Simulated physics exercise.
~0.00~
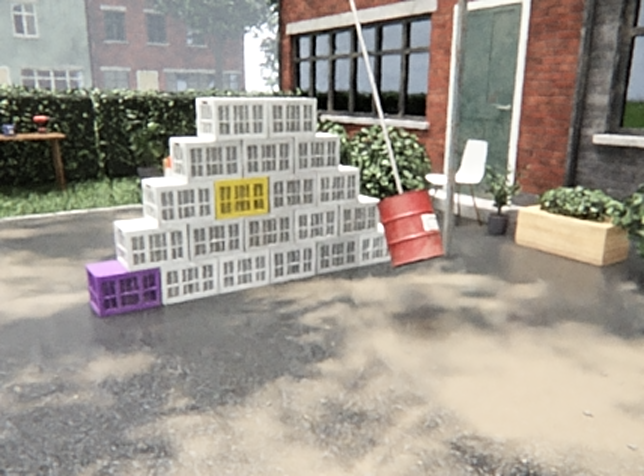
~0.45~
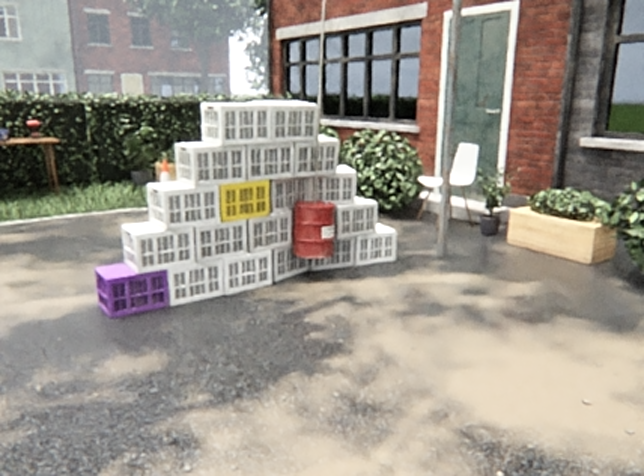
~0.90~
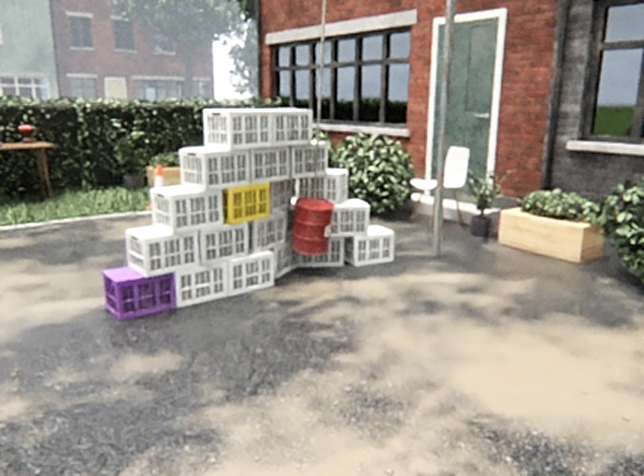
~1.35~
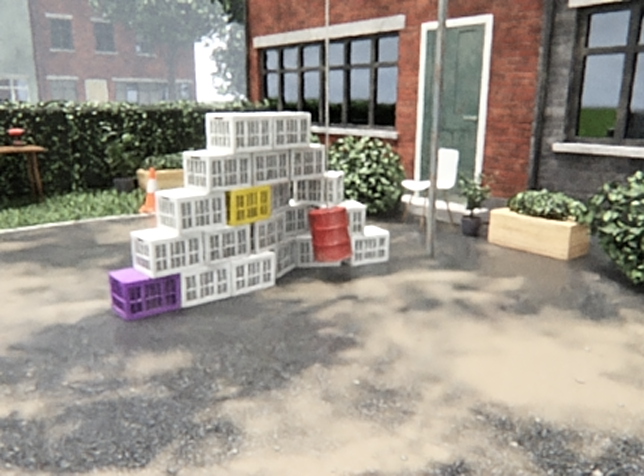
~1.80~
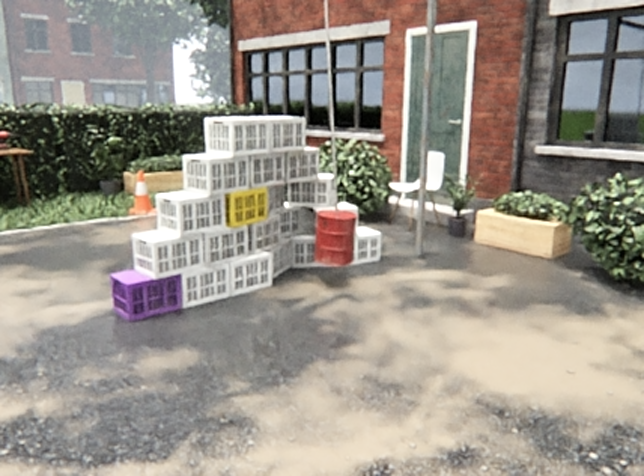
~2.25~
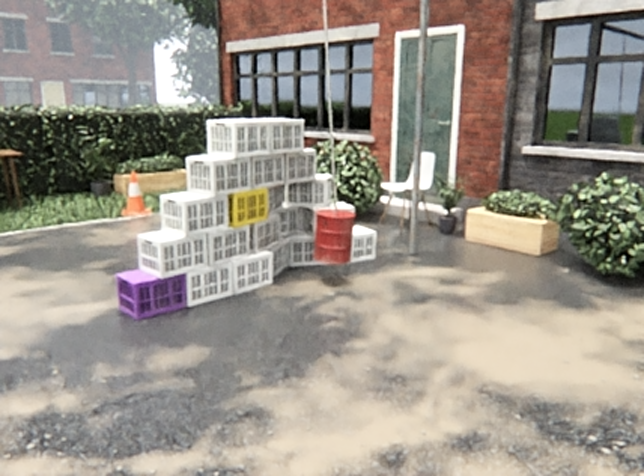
A hanging red drum swings left into the stacked crates, shifting several, but none fall.
